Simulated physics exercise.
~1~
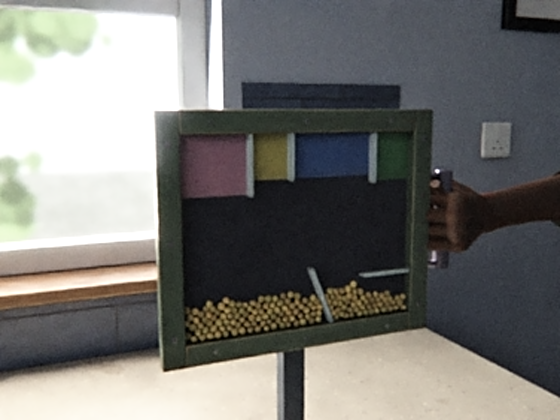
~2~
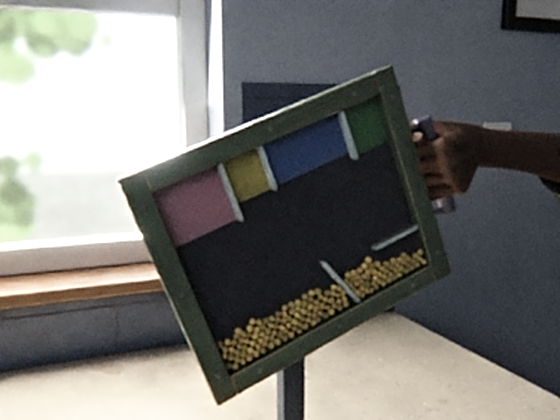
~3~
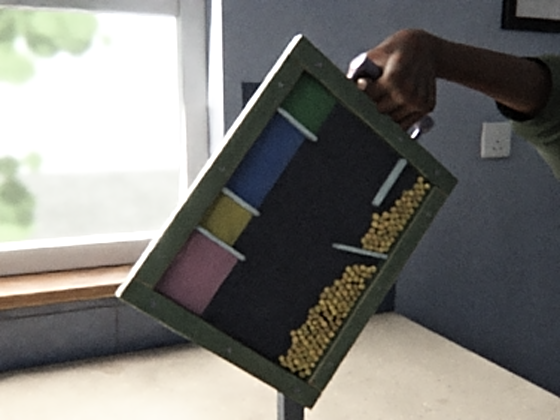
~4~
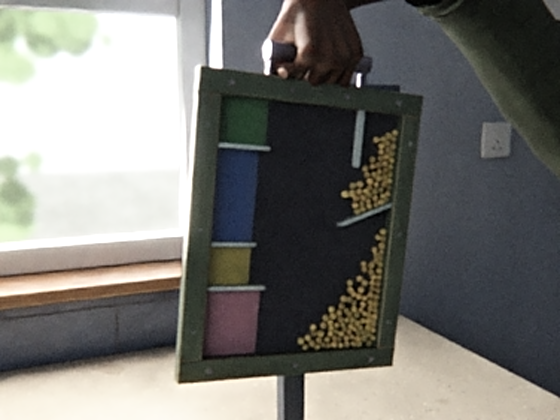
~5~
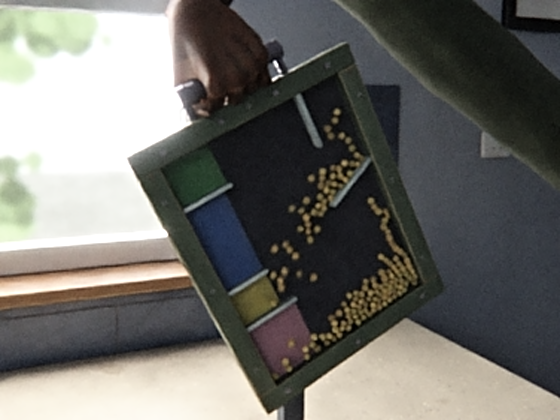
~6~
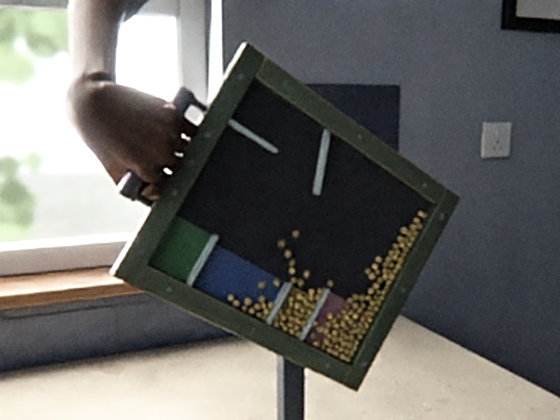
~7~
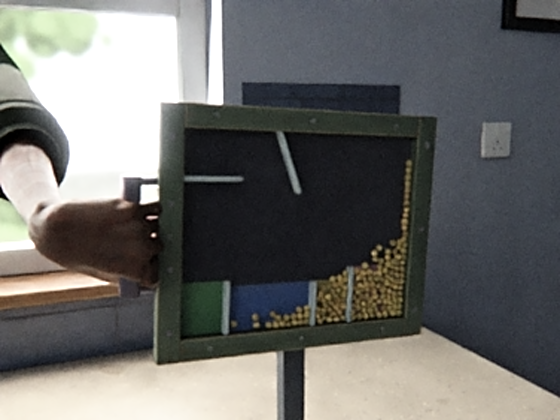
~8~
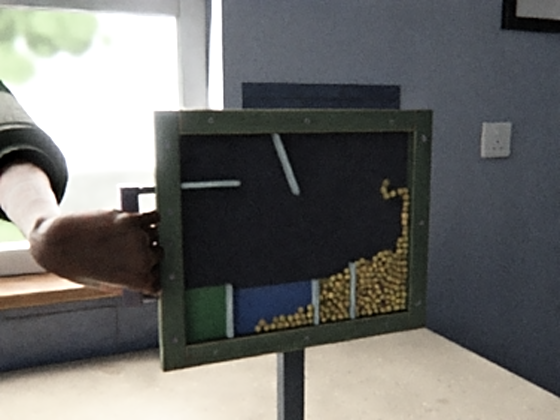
On a pale tabletop by a window, a hand turns an upright framed box clockwise until it is upside down, and its small yellow beads slide and tumble into the coloured pockets, ending heaped at the right over pink and yellow, with some in blue and green empty.
